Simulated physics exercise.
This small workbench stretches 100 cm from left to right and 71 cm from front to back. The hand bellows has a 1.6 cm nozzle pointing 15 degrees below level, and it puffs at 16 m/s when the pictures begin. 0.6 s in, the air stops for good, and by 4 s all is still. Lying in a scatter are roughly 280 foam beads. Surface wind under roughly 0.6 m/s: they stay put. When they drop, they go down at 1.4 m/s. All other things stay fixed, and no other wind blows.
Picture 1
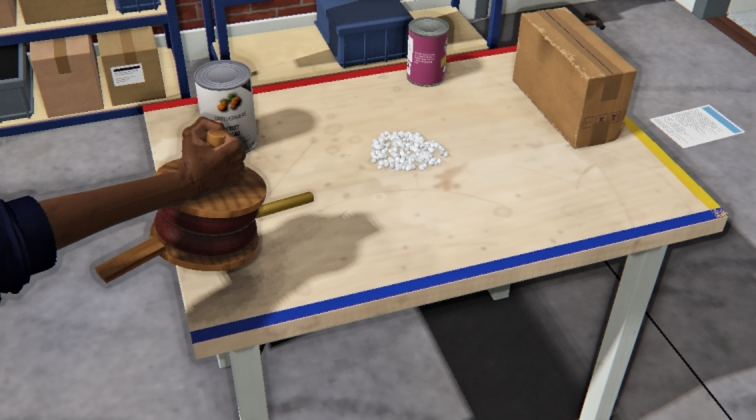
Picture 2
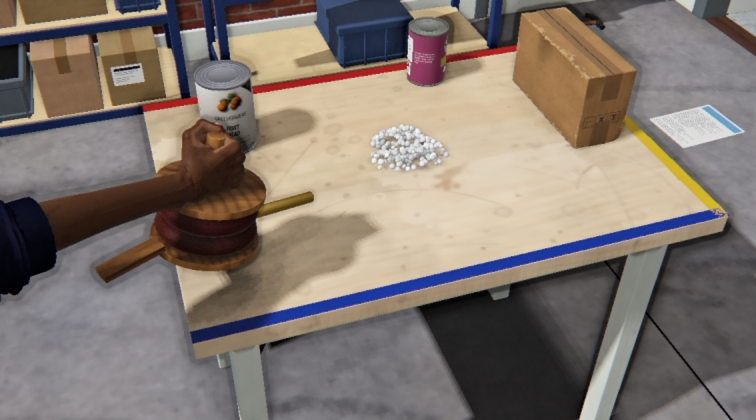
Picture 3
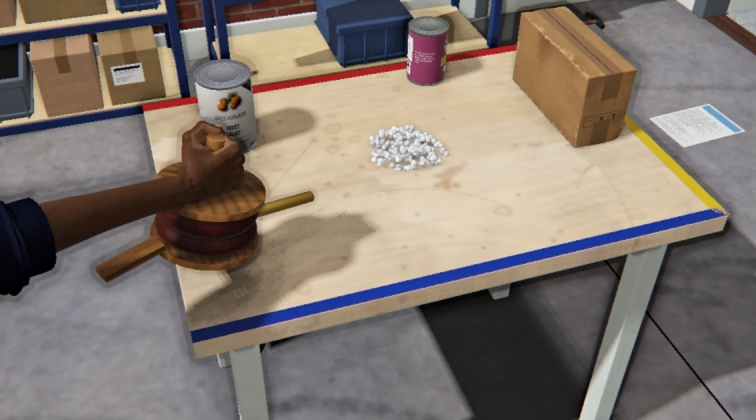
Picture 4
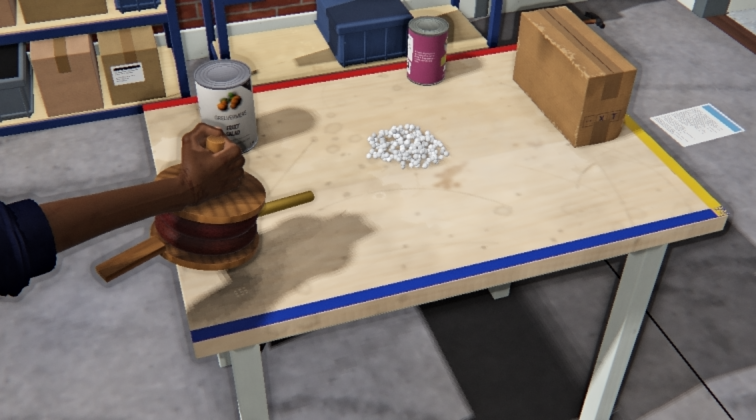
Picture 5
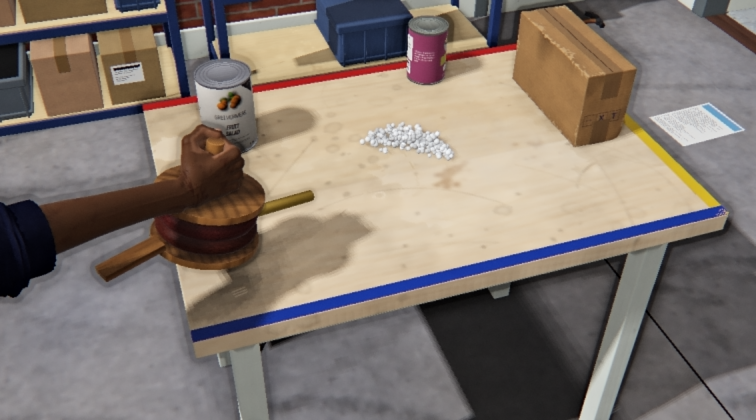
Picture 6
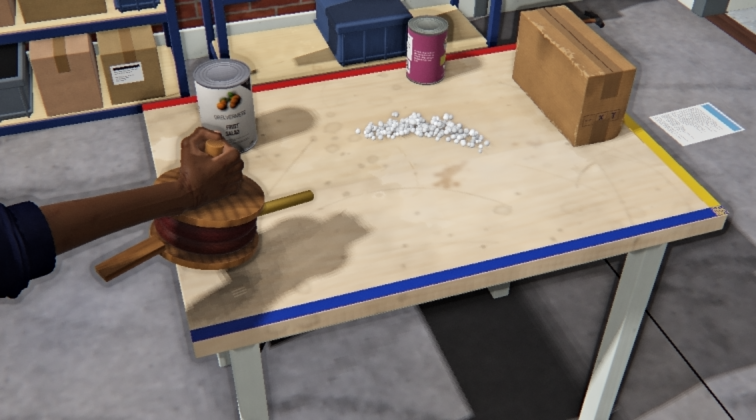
A hand held a wooden bellows at the left of a workbench, aimed across the top, while a small heap of white foam beads barely shifted, then spread into a thin, wider scatter.
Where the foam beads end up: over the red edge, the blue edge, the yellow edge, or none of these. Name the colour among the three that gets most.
The red edge gets most.
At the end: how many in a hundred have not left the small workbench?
Roughly 20 %.
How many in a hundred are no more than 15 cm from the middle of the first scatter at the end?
Around 0 in a hundred.
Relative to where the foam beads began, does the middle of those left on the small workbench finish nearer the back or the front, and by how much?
Backward it went, roughly 30 cm.
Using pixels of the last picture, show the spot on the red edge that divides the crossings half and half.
I'd point to somewhere near (485, 49).
Then, 0.6 s after the last picture, 59 % are over the red edge, 0 % over the blue edge and 0 % over the yellow edge; the middle of those left on the top is near (455, 68); 3 % are gone or lie where they will stay.
Then, 1.0 s after the last picture, 80 % are over the red edge, 0 % over the blue edge and 0 % over the yellow edge; the middle of those left on the top is near (457, 63); 88 % are gone or lie where they will stay.
Then, 2.0 s after the last picture, 80 % are over the red edge, 0 % over the blue edge and 0 % over the yellow edge; the middle of those left on the top is near (457, 63); 100 % are gone or lie where they will stay.
Then, 3.8 s after the last picture, at the end, 80 % are over the red edge, 0 % over the blue edge and 0 % over the yellow edge; the middle of those left on the top is near (457, 63).
